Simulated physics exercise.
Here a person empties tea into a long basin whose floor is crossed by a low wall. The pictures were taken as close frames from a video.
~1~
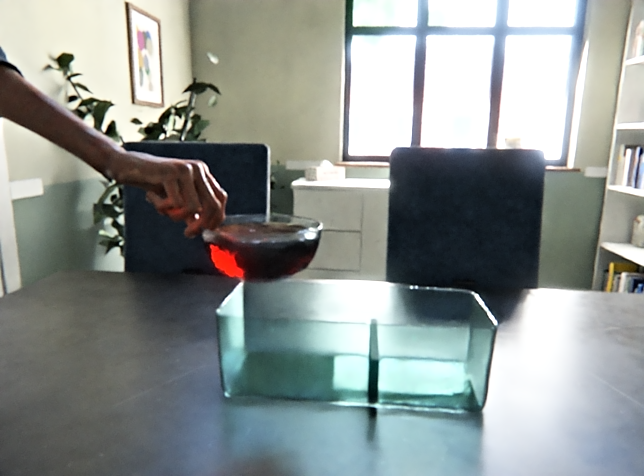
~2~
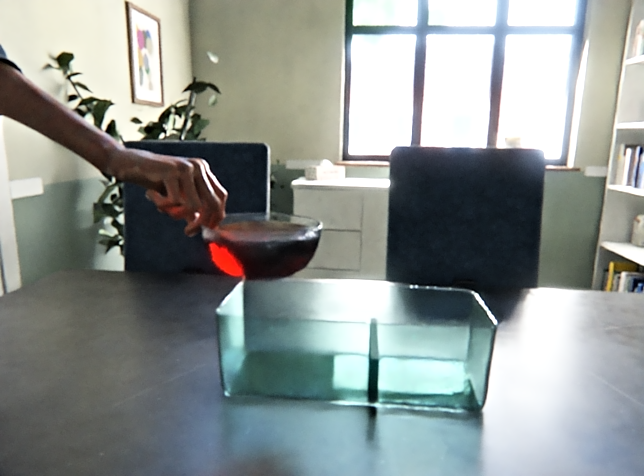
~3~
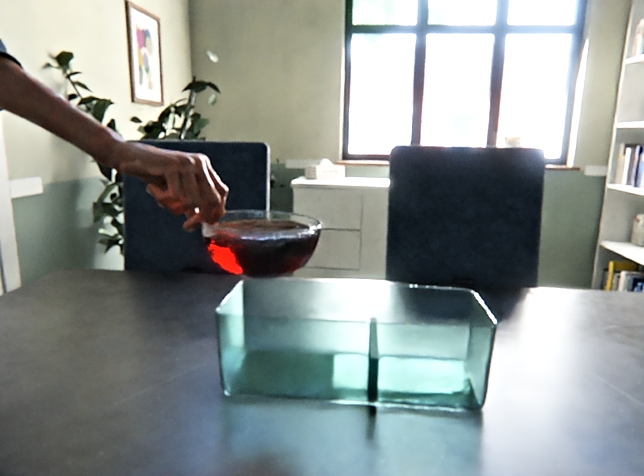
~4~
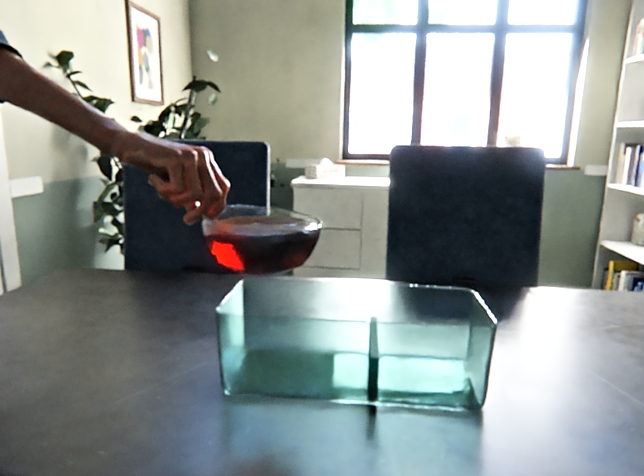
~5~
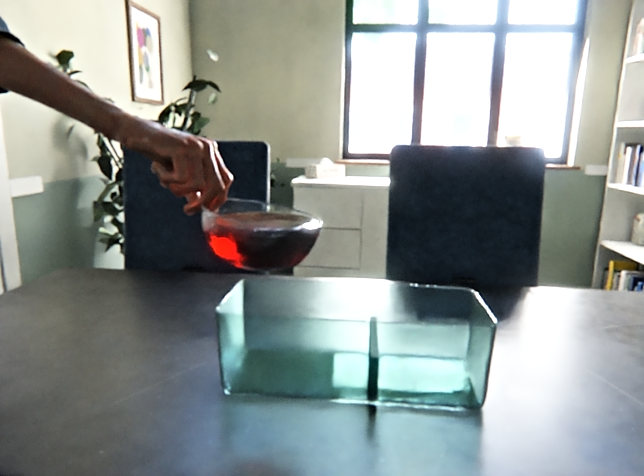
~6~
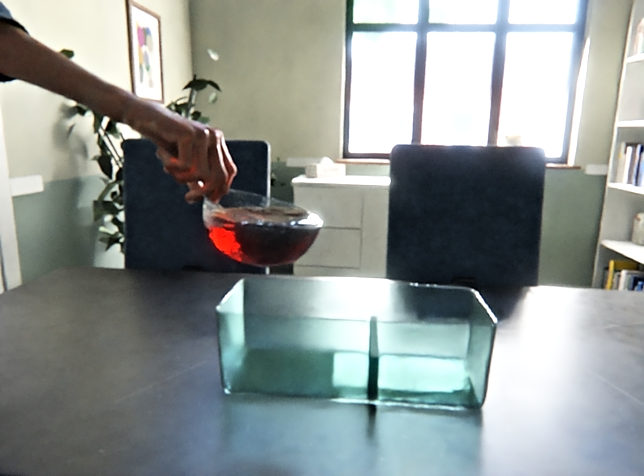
A hand held a clear glass bowl of dark red liquid above a divided glass basin on a dark table, keeping it nearly level at first, then slowly tilting it slightly to the right.
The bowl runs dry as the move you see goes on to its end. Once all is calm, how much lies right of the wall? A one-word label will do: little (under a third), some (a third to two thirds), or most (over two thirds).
Most.
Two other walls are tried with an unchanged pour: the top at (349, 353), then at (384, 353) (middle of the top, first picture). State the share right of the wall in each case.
That'd be about 85 percent for the first and about 70 percent for the other.
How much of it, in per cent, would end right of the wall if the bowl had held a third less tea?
Some 85 parts in a hundred.
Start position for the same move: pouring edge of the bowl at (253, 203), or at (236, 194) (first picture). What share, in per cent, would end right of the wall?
Start one gives close to 0 percent, start two close to 5 percent.
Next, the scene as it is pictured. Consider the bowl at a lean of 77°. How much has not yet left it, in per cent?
Around 30 in a hundred has not poured out yet.
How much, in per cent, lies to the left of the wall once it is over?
I'd say close to 15 per cent.
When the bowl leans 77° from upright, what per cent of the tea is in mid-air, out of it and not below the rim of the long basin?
45 per cent.
A moment on, the bowl is tipped on its side and 31 per cent is still to pour, 8 is left of the wall and 16 right of it.
Next, the bowl is tipped right over and 0 per cent is still to pour, 13 is left of the wall and 82 right of it.
Then the bowl is tipped right over and 0 per cent is still to pour, 14 is left of the wall and 85 right of it.
Later the bowl is tipped right over and 0 per cent is still to pour, 14 is left of the wall and 85 right of it.
At rest 14 per cent lies left of the wall, 85 right of it and 1 outside.
